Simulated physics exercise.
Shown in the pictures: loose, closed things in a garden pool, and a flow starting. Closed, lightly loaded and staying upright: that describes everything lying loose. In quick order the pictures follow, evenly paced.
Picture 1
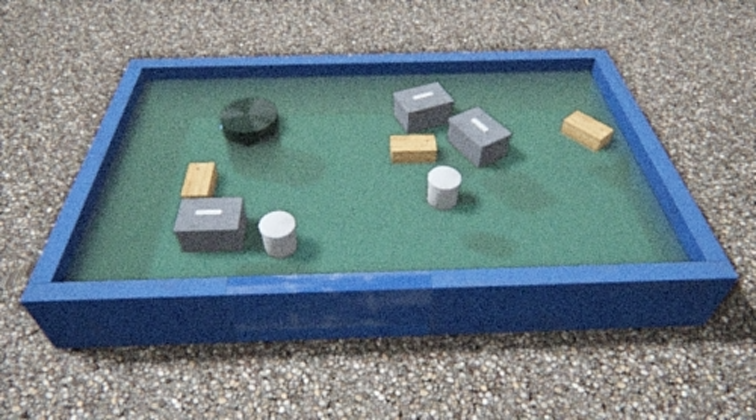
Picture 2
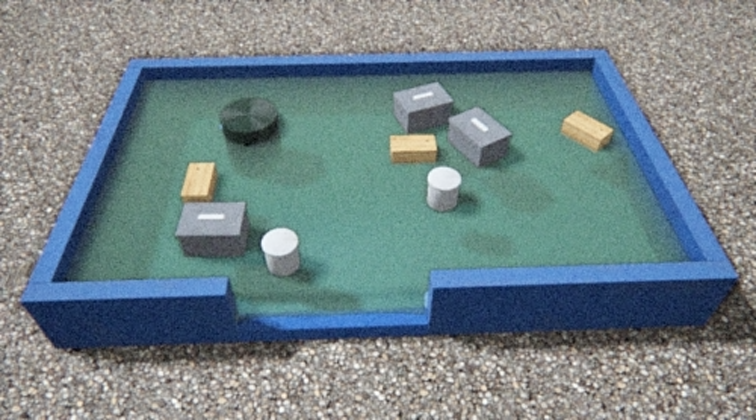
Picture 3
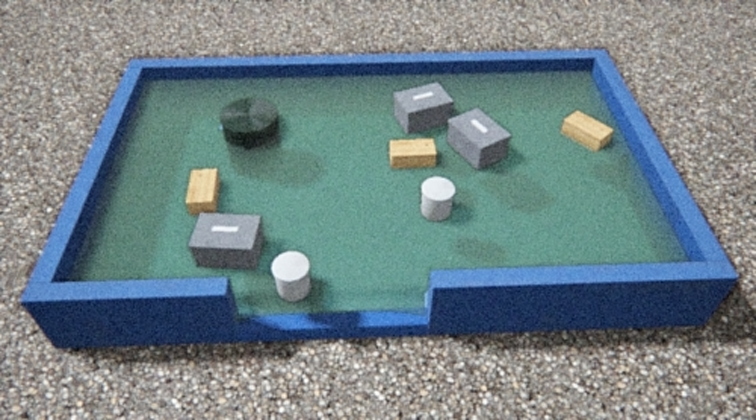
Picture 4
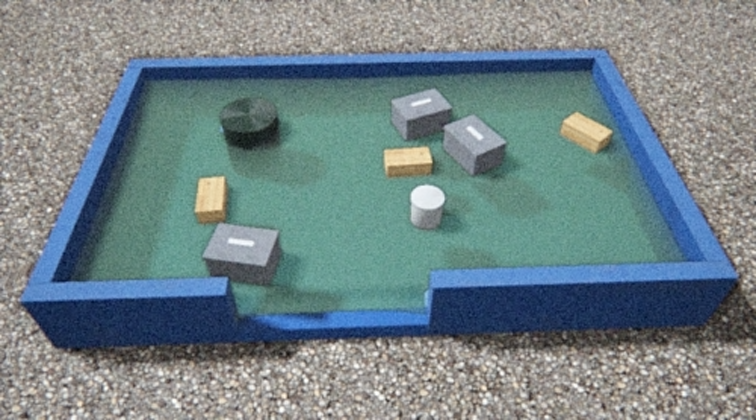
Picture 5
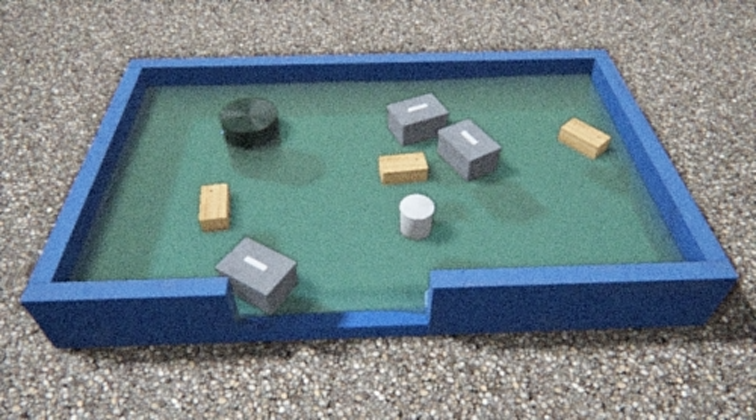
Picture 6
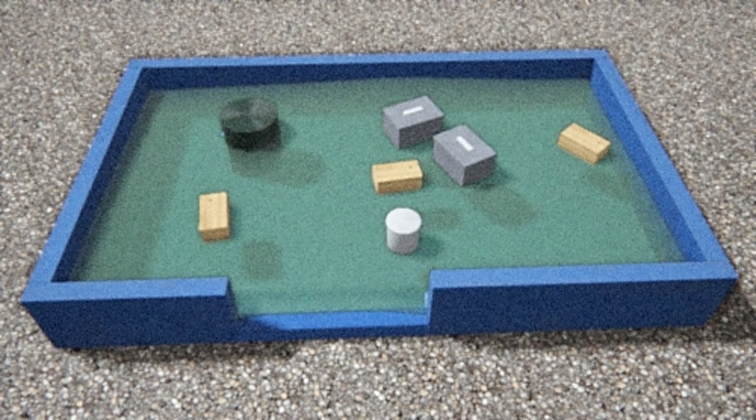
A blue-walled garden pool with a green interior sits on gravel, seen from above its front side by a still camera. Three grey boxes, three tan blocks and two white pails float around it, with a dark round object at upper left. A front wall section opens; the left pail drifts through the gap and disappears, then the nearby grey box turns and follows, while the others drift slightly and the dark object stays put.
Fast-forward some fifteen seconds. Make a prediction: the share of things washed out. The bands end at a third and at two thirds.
Two thirds and higher.
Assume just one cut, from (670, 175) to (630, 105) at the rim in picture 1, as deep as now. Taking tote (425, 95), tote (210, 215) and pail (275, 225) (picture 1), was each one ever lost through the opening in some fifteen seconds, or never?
Each in turn: Exits, never leaves, never leaves.
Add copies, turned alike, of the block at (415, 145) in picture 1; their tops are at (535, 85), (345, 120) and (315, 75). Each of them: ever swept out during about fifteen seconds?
Per object, in the order given: Never exits / exits at some point / never exits.
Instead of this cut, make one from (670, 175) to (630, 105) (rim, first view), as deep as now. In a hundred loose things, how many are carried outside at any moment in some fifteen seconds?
About 60 per cent.
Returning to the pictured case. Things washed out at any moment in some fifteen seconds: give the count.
So the number is 7.
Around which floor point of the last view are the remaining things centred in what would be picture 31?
Their centre sits close to (462, 220) on the floor of the last picture.
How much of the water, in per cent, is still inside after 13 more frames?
About 64 percent.
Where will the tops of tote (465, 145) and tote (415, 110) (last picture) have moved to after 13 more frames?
Approximately (408, 202), then (382, 157).
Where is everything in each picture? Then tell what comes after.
The first picture shows a pail at (445, 178), afloat; a block at (198, 179), afloat; 0 of 8 have shifted.
The second picture shows a pail at (445, 178), afloat; a block at (198, 179) floats; 1 of 8 have shifted.
The third picture shows a pail at (438, 189), afloat, close to its start; a block at (202, 185), afloat, close to its start; 3 of 8 have shifted.
The fourth picture shows a pail at (428, 197), afloat, close to its start; a block at (210, 194), afloat, close to its start; 6 of 8 have shifted.
The fifth picture shows a pail at (417, 207), afloat, close to its start; a block at (214, 201) floats, close to its start; 8 of 8 have shifted.
The sixth picture shows a pail at (404, 221), afloat, a stride from its start; a block at (213, 211), afloat, close to its start; 8 of 8 have shifted.
A moment on, 3 of 8 are out; 5 afloat.
Next, 5 of 8 are out; 3 afloat.
Later, 6 of 8 are out; 2 afloat.
In the end, 7 of 8 are out; 1 afloat.
